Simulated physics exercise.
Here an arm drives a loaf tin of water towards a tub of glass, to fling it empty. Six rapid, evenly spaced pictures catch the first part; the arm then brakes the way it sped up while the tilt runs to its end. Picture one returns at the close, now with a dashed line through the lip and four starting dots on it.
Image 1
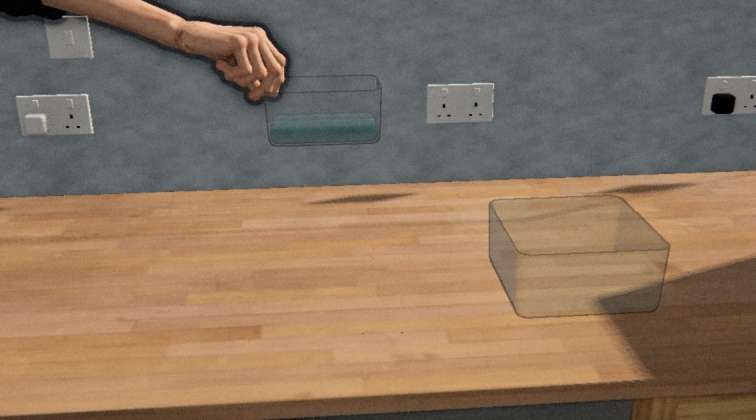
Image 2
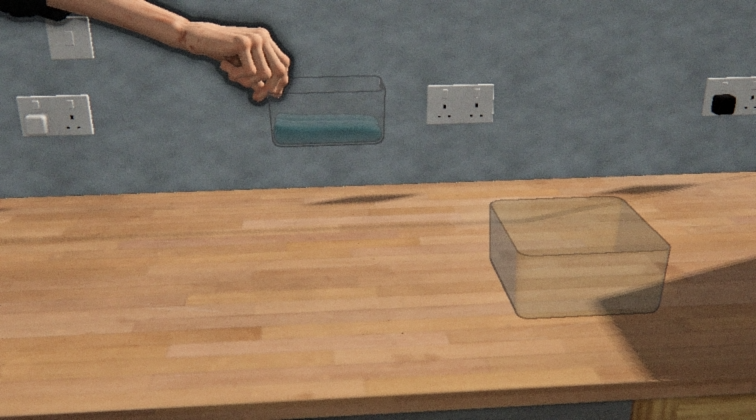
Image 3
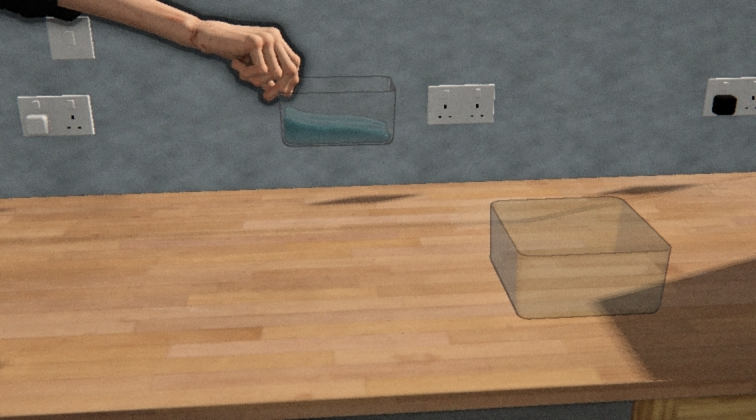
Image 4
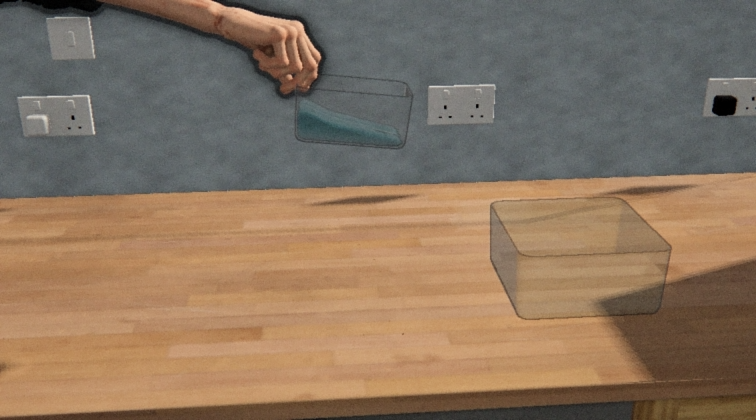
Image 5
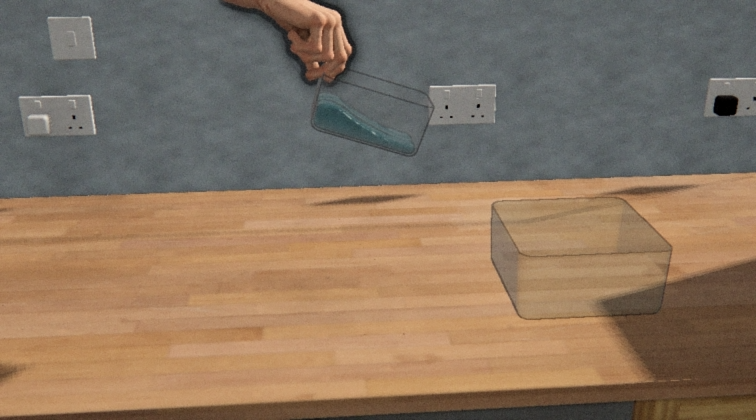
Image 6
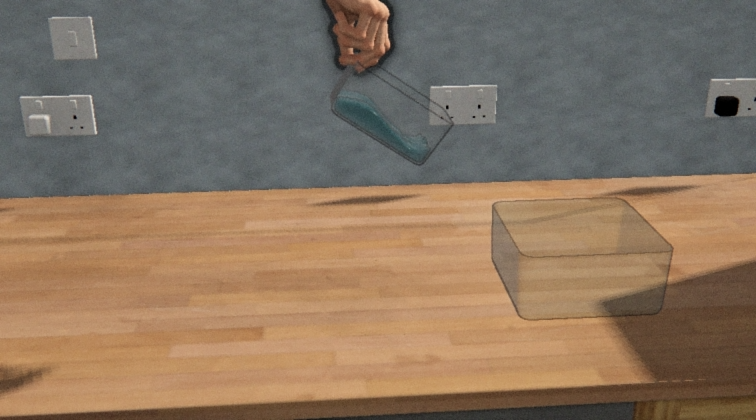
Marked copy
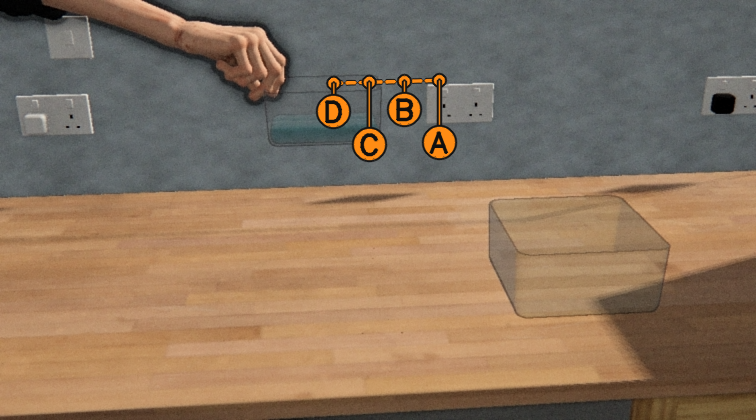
A bare arm reaches in from the upper left, holding a clear rectangular container of blue-green water above a wooden worktop, seen from slightly above against a grey-blue wall with white sockets. A larger, empty, faintly amber glass tub sits on the right, beside a shadow. The hand carries the container rightwards, then tilts it increasingly down to the right as the water sloshes inside, while the view stays practically still.
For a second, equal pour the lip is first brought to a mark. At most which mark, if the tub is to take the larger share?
The limit is D.
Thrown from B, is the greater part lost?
No, that is safe.
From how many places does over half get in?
All of the four.
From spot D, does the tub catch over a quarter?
Yes.
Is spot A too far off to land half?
No, not at all.
On the marked copy, A at (439, 80); B at (404, 81); C at (369, 82); D at (333, 83).
With A, about 79 % lands in the tub, 4 % falls short and 18 % goes beside or beyond.
With B, about 86 % lands in the tub, 12 % falls short.
With C, about 73 % lands in the tub, 20 % falls short and 8 % goes beside or beyond.
With D, about 70 % lands in the tub, 23 % falls short and 7 % goes beside or beyond.
